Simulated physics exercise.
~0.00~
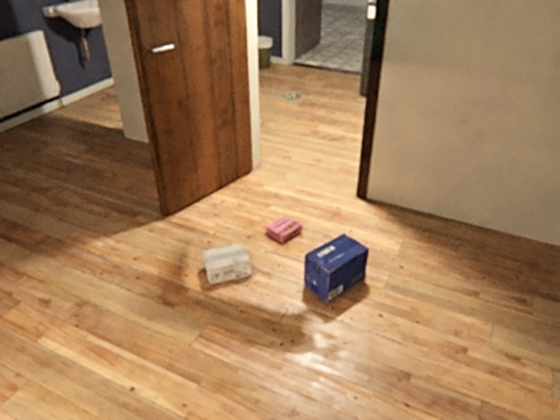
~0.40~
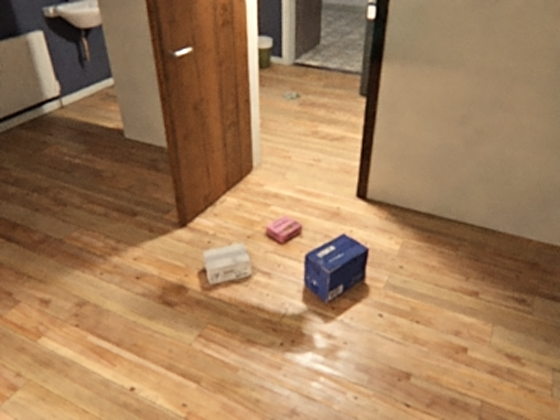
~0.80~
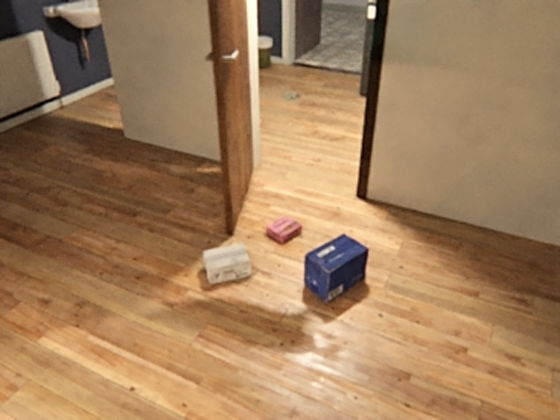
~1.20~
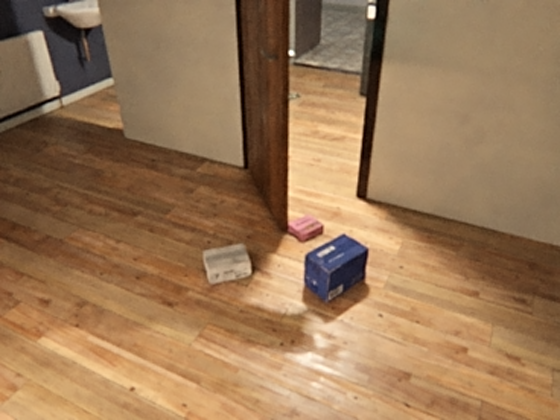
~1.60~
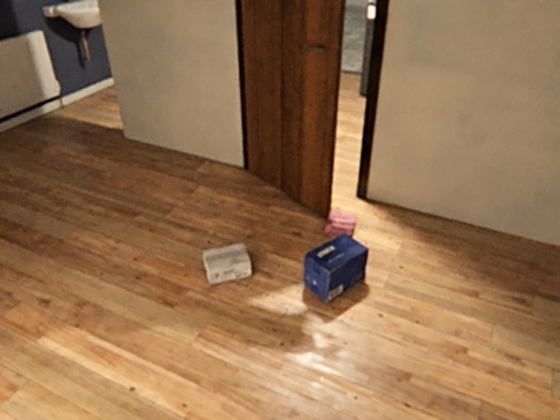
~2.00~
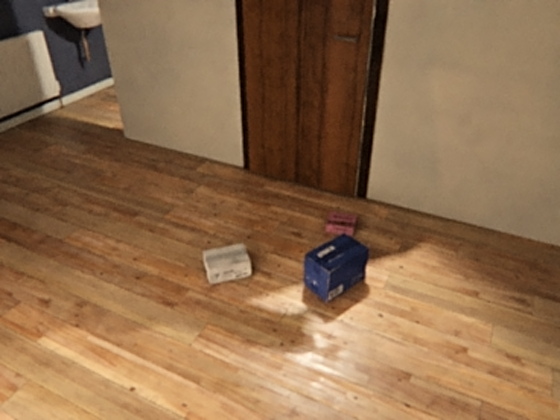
In a room, a brown door swings shut, pushing a pink packet right along the floor.
